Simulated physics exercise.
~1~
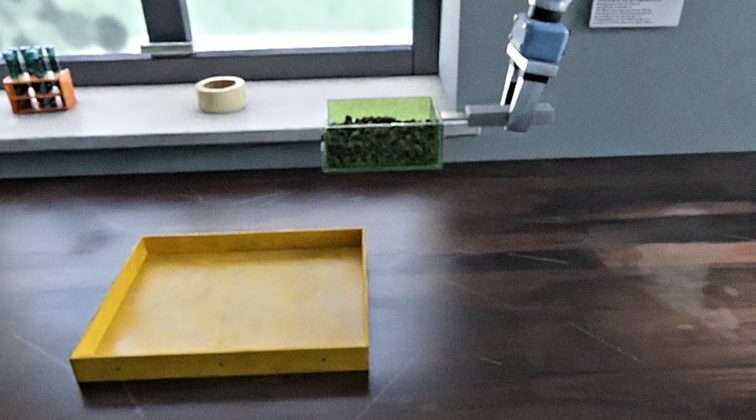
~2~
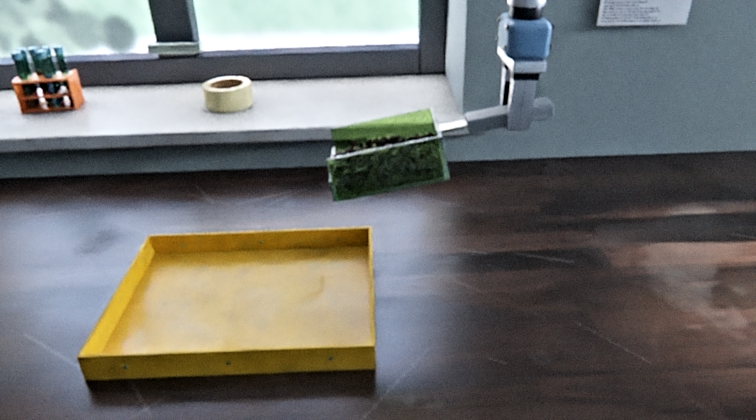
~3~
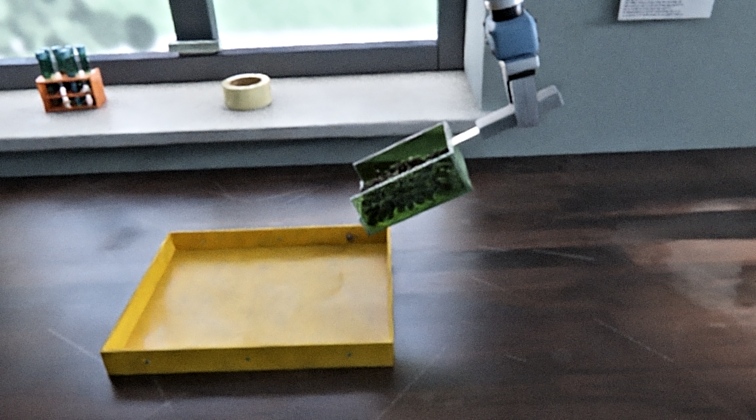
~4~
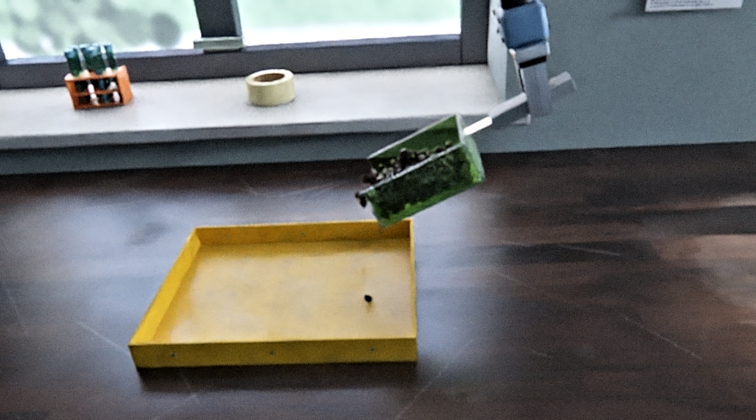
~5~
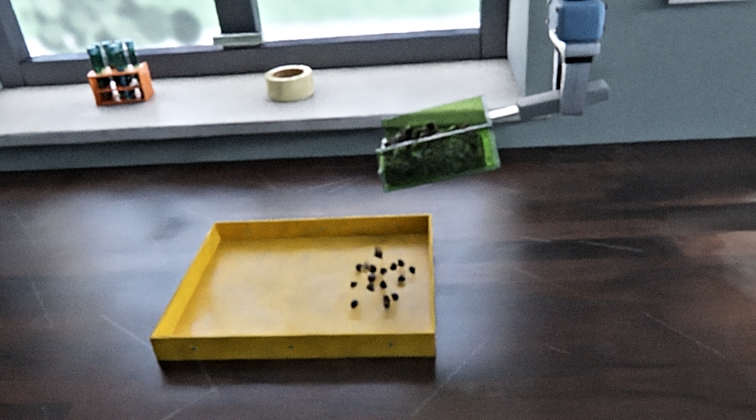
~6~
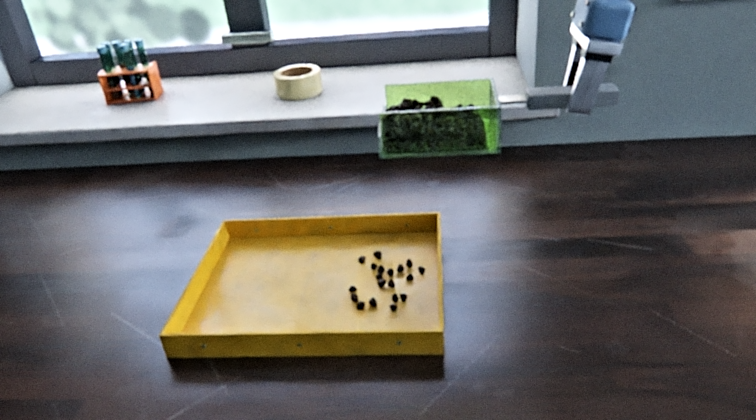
A green see-through box of dark beans, held by a robot arm, tipped gradually over a shallow yellow tray until a small scattering dropped in, then levelled out and lifted away, still holding most of its load.
